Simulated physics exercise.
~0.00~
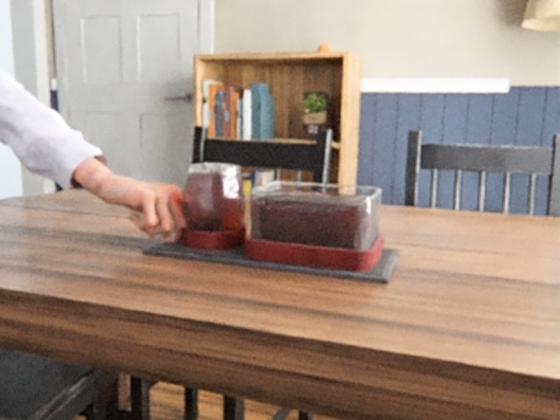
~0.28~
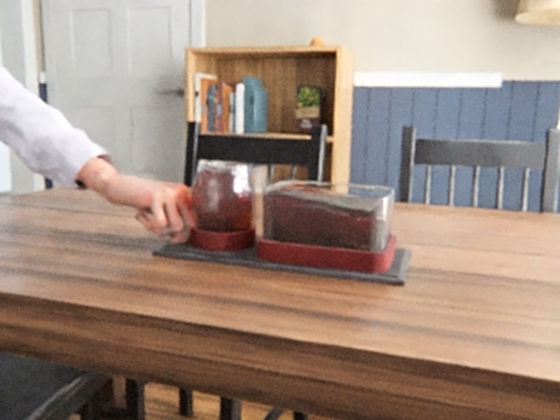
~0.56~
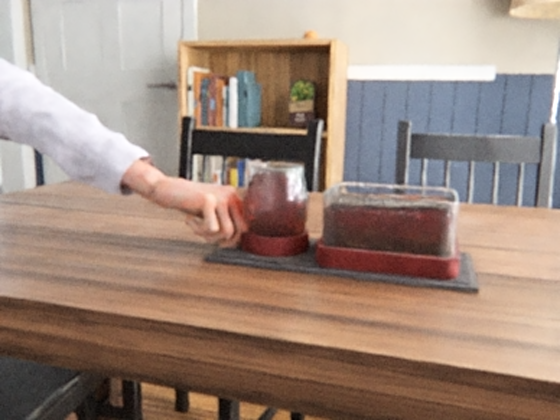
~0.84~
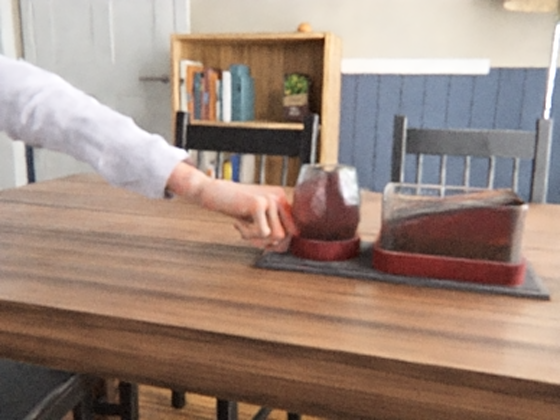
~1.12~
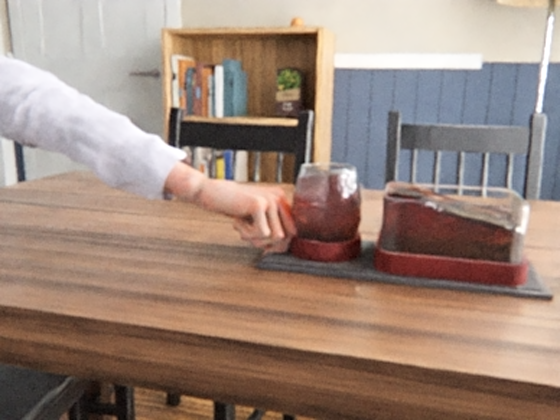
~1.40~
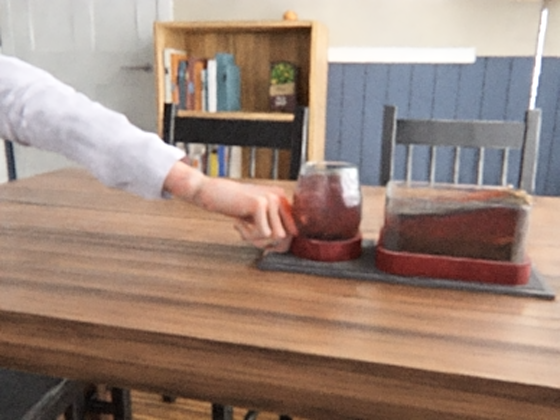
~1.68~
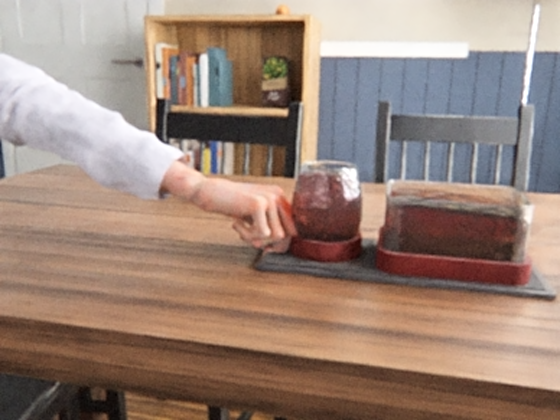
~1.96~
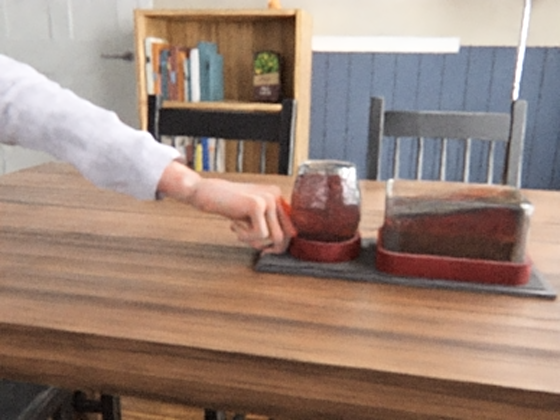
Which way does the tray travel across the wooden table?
The tray travels to the right, with the hand following at its left end, before it comes to rest.
The video shows a hand sliding a dark tray to the right across a wooden table, carrying a round-bellied glass and an oblong tub of dark tea. The tea sloshes as the tray stops, then becomes calmer while the hand stays beside the glass.
